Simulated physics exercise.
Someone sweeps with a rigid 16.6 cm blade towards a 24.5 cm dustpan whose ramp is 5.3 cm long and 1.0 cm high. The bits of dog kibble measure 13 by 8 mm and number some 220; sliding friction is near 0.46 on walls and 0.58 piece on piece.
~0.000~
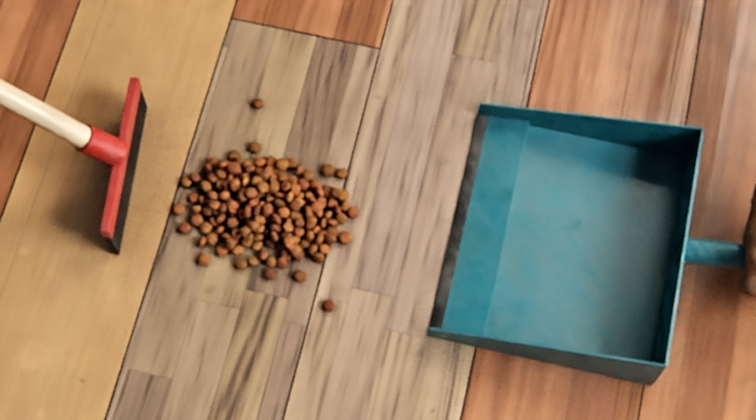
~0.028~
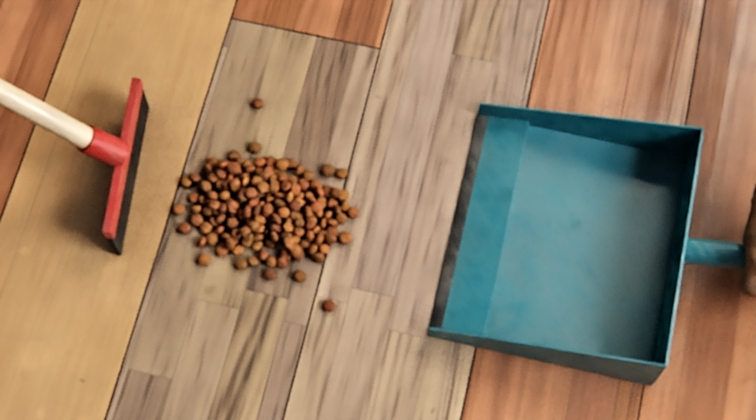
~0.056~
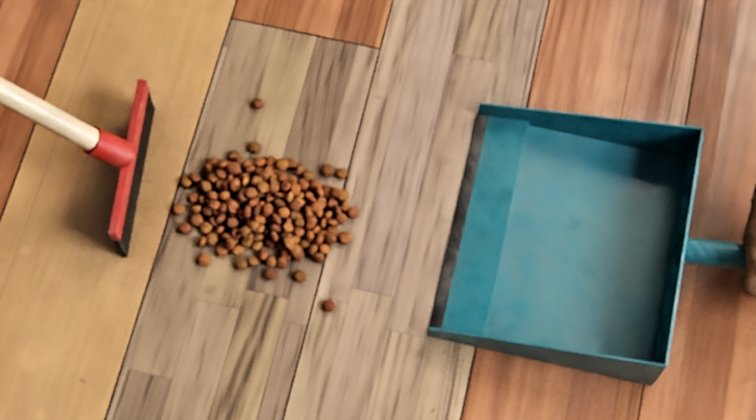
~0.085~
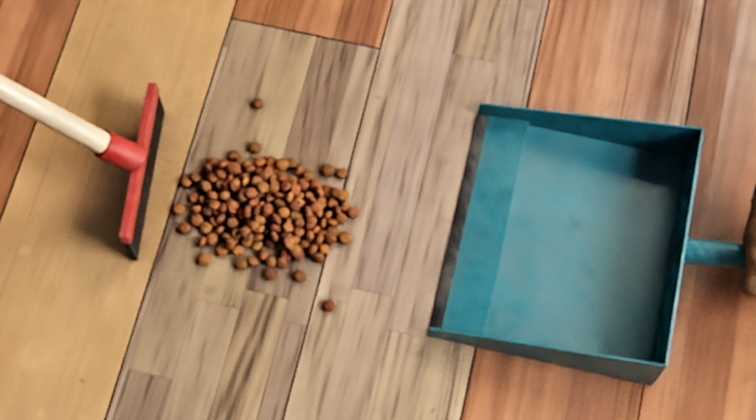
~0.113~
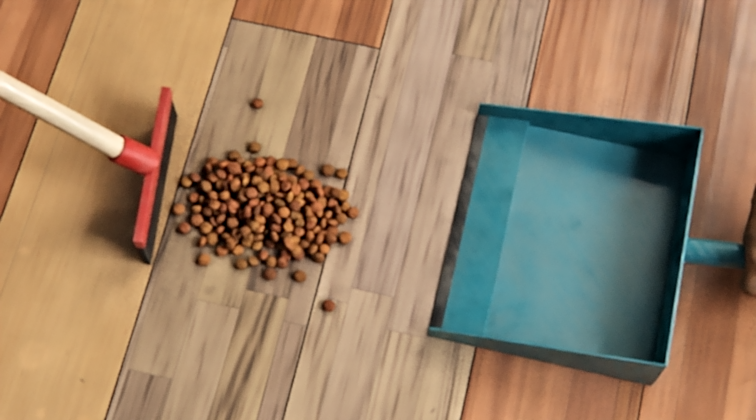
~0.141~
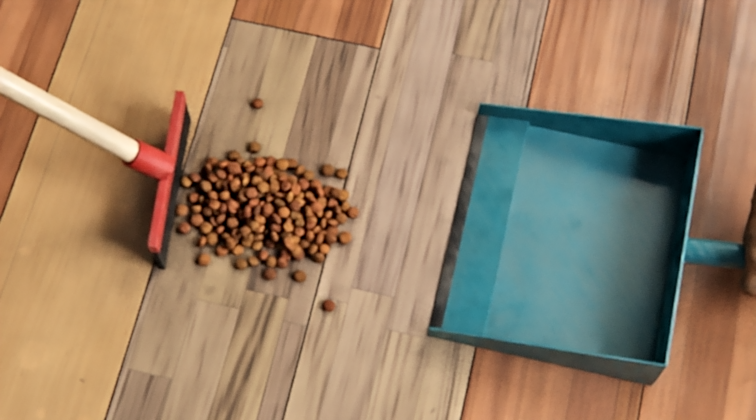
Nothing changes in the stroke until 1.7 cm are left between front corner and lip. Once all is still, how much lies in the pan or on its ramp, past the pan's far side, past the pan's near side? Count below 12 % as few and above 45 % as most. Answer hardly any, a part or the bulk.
Pan a part, far side hardly any, near side hardly any.
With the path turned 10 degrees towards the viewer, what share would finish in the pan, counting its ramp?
It would be near 20 per cent.
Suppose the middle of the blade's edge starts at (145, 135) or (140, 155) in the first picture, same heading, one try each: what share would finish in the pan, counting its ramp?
Some 35 and 45 per cent.
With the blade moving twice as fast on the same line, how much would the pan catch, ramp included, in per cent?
In that case some 55 per cent.
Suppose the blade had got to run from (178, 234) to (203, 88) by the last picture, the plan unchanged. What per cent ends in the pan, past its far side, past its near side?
Pan 45, far 5, near 5.
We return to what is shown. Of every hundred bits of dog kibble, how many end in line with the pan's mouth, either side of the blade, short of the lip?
Roughly 55 per cent.
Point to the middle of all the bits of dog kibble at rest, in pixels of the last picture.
Near (445, 248).
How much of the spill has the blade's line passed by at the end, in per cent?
Roughly 15 per cent.
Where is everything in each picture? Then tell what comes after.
The first picture shows blade from (107, 232) to (136, 86), moved 0.0 cm, 0 of the pieces shifted so far; middle of the pieces at (261, 208); pan at (581, 248).
The second picture shows blade from (109, 233) to (138, 87), moved 0.2 cm, 0 of the pieces shifted so far; middle of the pieces at (261, 208).
The third picture shows blade from (115, 235) to (143, 88), moved 0.8 cm, 0 of the pieces shifted so far; middle of the pieces at (261, 208).
The fourth picture shows blade from (126, 238) to (154, 91), moved 1.9 cm, 0 of the pieces shifted so far; middle of the pieces at (261, 208).
The fifth picture shows blade from (140, 242) to (167, 95), moved 3.4 cm, 0 of the pieces shifted so far; middle of the pieces at (261, 208).
The sixth picture shows blade from (155, 247) to (181, 100), moved 4.9 cm, 0 of the pieces shifted so far; middle of the pieces at (261, 208); pan at (581, 248). Its pace works out near 0.54 m/s, heading 5 degrees towards the viewer's side.
After 0.38 s, middle of the blade 15 cm from the lip; 0 % over the lip, far side 0 %, near side 0 %.
Then, at 0.54 s, middle of the blade 7 cm from the lip; 0 % over the lip, far side 0 %, near side 5 %.
Then, at 0.82 s, middle of the blade 3 cm from the lip; 40 % over the lip, far side 0 %, near side 5 %.
At rest (1.2 s), pan 40 %, far side 0 %, near side 5 %, in front of the lip or behind the blade 55 %.
